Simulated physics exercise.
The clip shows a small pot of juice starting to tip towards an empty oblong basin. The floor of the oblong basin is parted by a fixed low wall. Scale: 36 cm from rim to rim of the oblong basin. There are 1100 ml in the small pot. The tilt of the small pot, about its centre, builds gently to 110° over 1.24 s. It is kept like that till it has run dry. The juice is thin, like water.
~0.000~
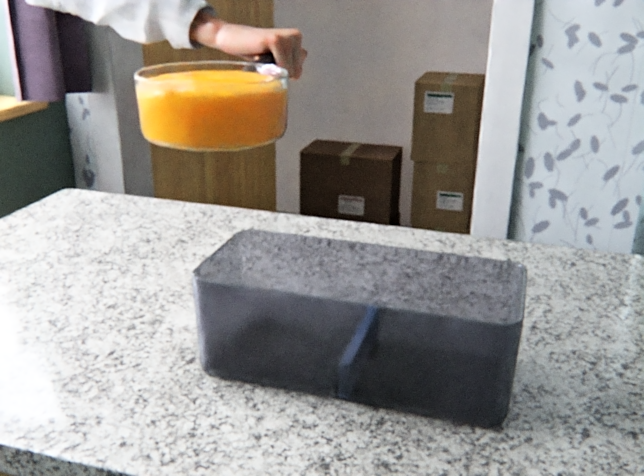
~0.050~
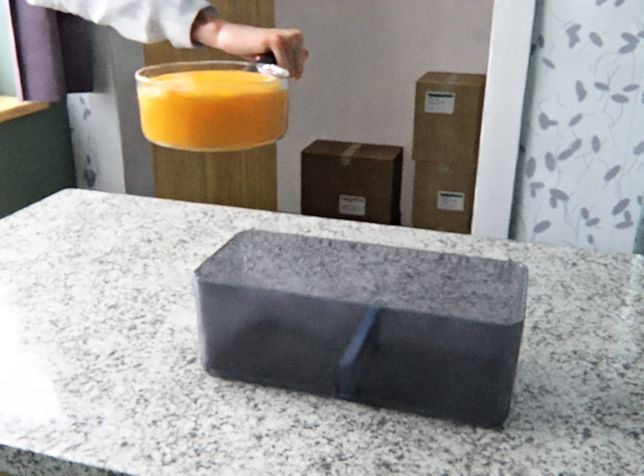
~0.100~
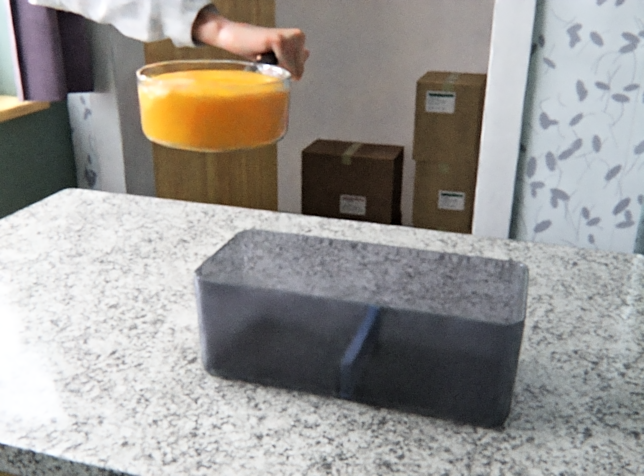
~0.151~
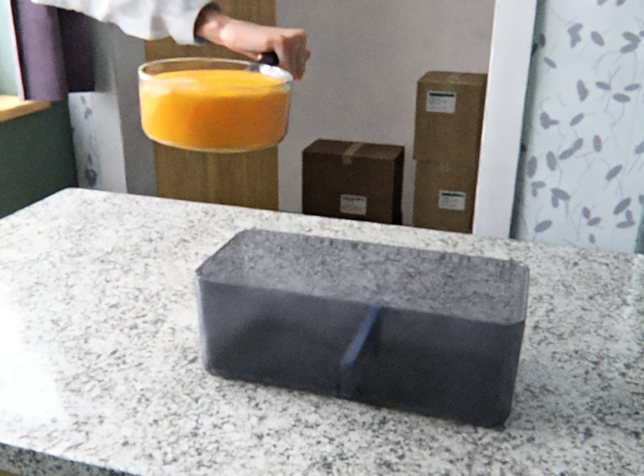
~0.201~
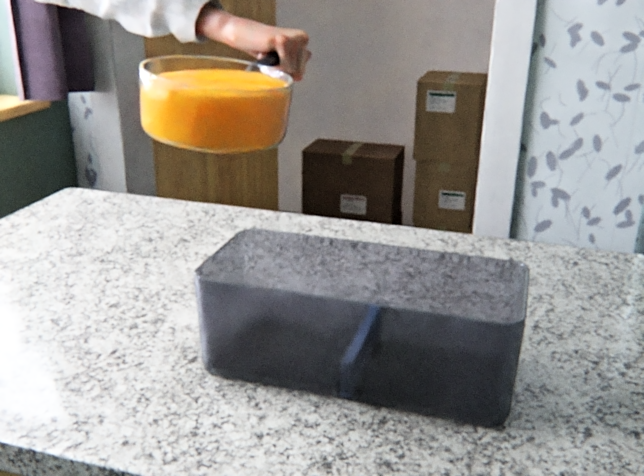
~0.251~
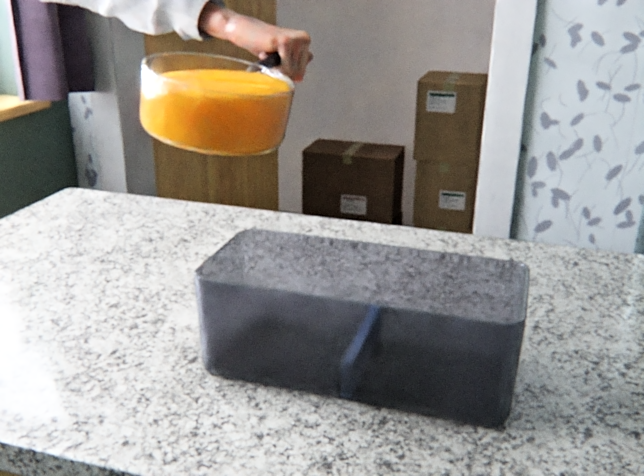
The footage shows a hand holding a small clear pot of orange juice above a speckled countertop, behind an empty, dark oblong basin with a blue divider. The pot starts level, then gradually tilts slightly to the right.
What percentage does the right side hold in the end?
Roughly 39 per cent is past the wall.
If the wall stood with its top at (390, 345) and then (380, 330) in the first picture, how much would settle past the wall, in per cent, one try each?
First 15, then 10 per cent.
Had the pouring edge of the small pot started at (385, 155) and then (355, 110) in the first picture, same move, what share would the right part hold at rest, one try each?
First 85, then 75 per cent.
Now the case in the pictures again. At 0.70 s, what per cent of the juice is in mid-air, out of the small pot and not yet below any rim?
About 40 per cent.
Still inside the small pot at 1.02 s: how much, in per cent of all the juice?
About 6 per cent.
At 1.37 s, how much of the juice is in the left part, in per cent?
About 60 per cent.
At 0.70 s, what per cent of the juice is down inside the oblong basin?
Some 18 per cent.
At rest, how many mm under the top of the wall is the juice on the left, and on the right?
Left about 18 mm, right about 28 mm.
Then, 0.70 s in, the tilt is 66° and 43 per cent is still to pour, 10 is left of the wall and 7 right of it.
Then, 1.02 s in, the tilt is 102° and 6 per cent is still to pour, 49 is left of the wall and 37 right of it.
Then, 1.37 s in, the tilt is 110° and 0 per cent is still to pour, 60 is left of the wall and 38 right of it.
Then, 1.74 s in, the tilt is 110° and 0 per cent is still to pour, 60 is left of the wall and 39 right of it.
Finally, 60 per cent lies left of the wall, 39 right of it and 2 outside.
